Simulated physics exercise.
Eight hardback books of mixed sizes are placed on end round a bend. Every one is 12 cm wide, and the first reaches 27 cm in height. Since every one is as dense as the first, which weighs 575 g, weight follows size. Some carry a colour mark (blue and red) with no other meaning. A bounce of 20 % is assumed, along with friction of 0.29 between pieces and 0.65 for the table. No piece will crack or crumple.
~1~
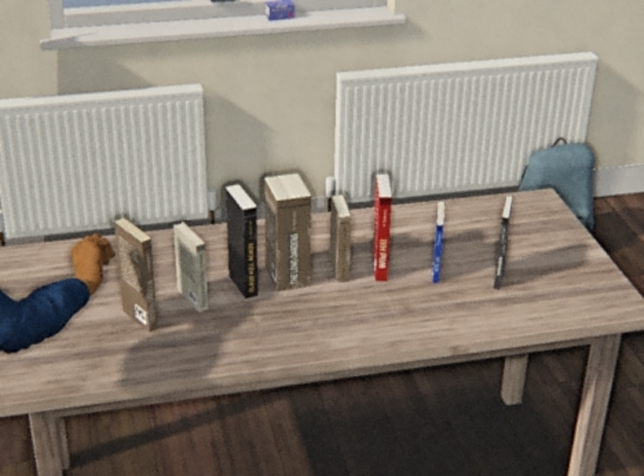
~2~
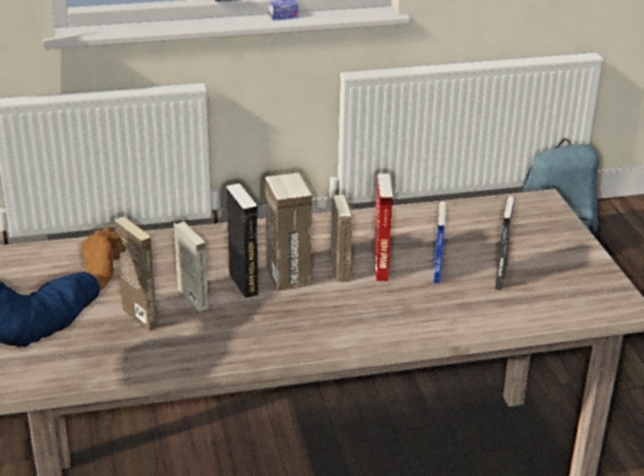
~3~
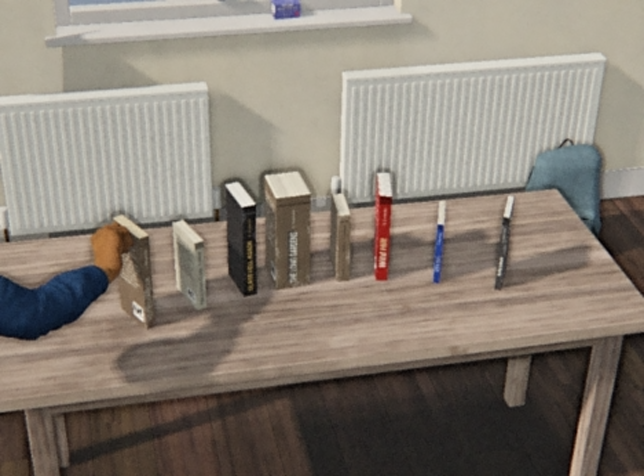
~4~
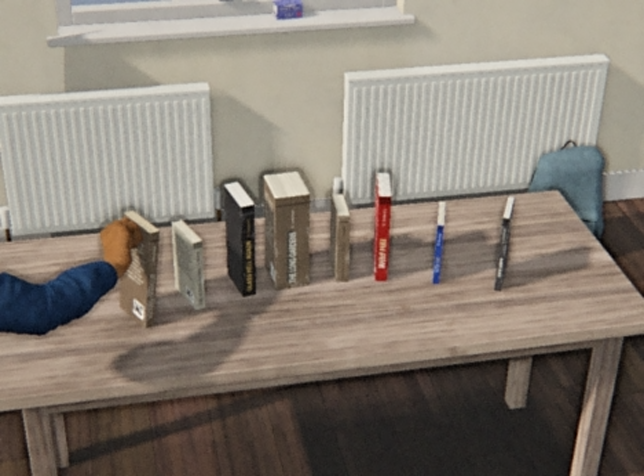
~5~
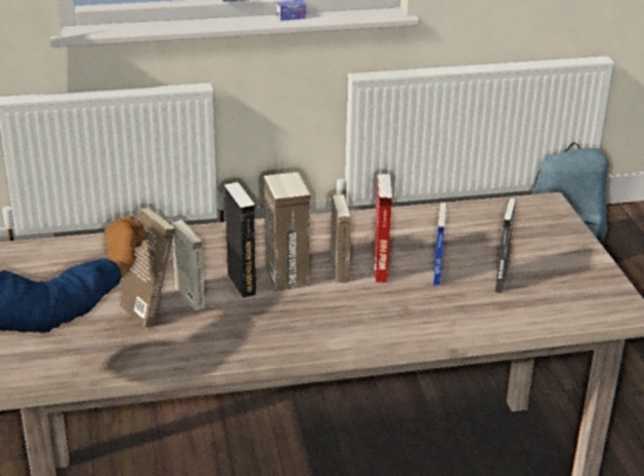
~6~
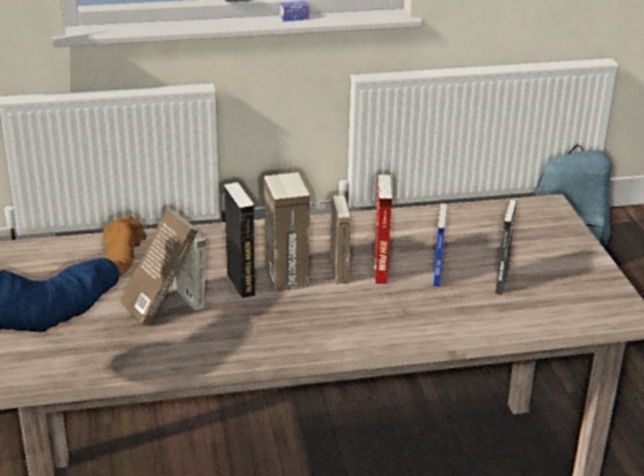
In the video, a hand in a dark blue sleeve moves right toward a row of upright books on a wooden table and pushes the leftmost one, which tilts right against the neighbouring book while the others stay standing.
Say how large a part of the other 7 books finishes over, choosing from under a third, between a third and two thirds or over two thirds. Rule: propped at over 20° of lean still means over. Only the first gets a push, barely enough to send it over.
I would say fewer than one in three.
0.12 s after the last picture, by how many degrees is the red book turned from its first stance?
Roughly 0°.
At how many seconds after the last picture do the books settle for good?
0.5 s, roughly.
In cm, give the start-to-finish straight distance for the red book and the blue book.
Approx. distance from start in cm - red 0, blue 0.
Then, 0.06 s on from the sixth picture, none of the 7 other books over, 1 disturbed.
Then, 0.12 s on from the sixth picture, 1 of the 7 other books over.
Finally, 1 of the 7 other books over; blue book unmoved; red book unmoved. That is 14 per cent. Six left standing. Seen by the last camera, middles, blue book near (440, 246), red book near (383, 230).
